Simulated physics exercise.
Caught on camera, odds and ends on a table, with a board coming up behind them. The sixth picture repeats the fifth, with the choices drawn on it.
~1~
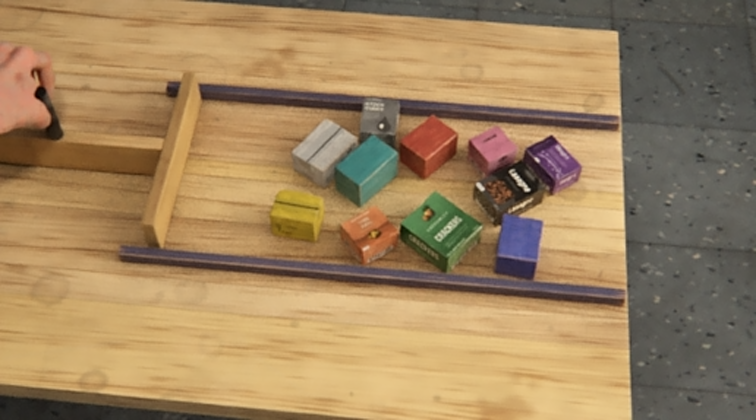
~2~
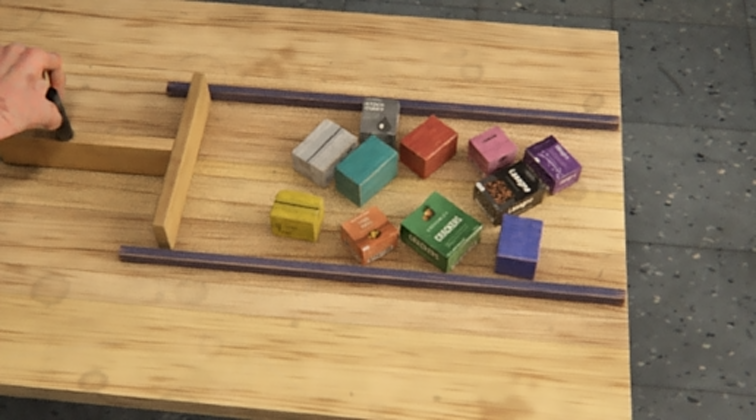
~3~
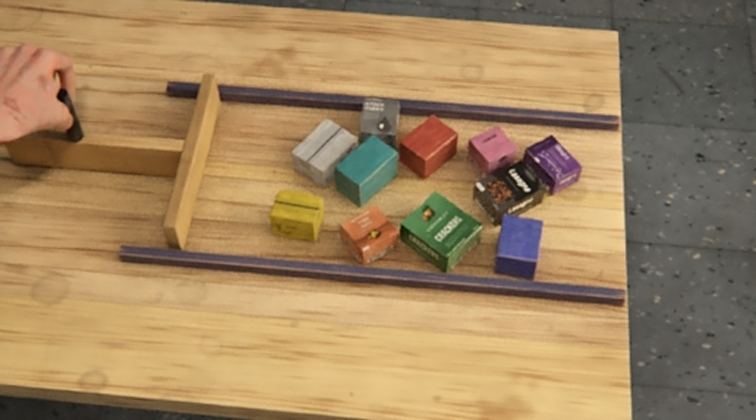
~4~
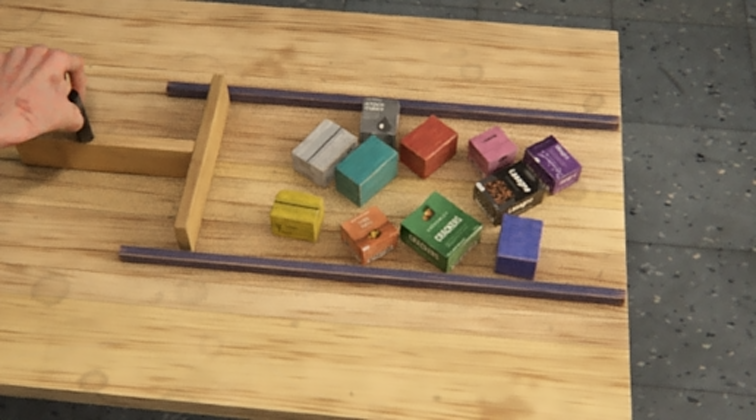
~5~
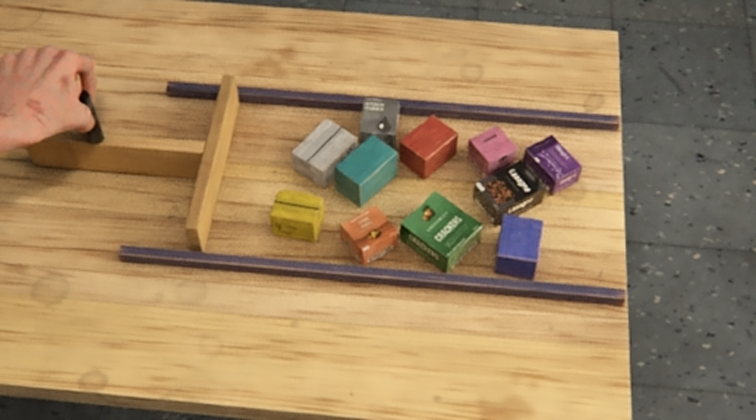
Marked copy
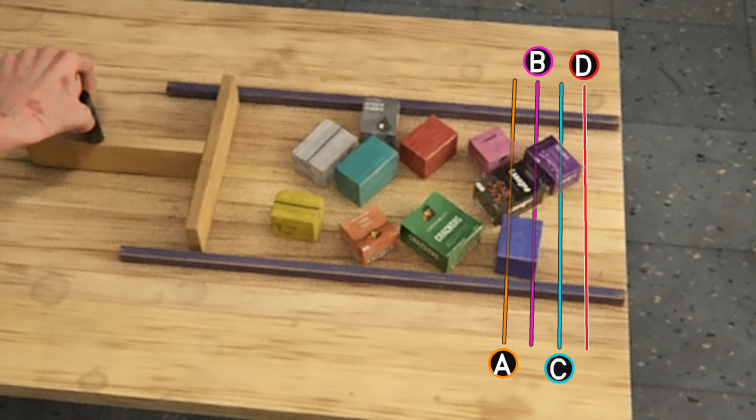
A hand gripping a black handle slowly pushed a wooden board a short way to the right between two dark rails, while the colorful little boxes ahead of it sat still on the table.
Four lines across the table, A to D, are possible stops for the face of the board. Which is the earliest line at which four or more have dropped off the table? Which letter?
It can halt at B.
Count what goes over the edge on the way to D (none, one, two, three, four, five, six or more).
In all, six or more.
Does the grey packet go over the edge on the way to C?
No.
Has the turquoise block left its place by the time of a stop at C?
Yes.
On the marked copy, A at (510, 200); B at (535, 202); C at (561, 204); D at (586, 206).
Taking B. A third of the way, board (325, 157); green packet (451, 230); orange packet (400, 242).
Two thirds of the way, board (444, 166); blue block (599, 257); purple box (592, 150).
When it is over, board (534, 174); black packet over the edge; blue block over the edge; five fallen.
As for the rest, A drops only three; C drops seven, but is farther than needed; D drops eight, but is farther than needed.
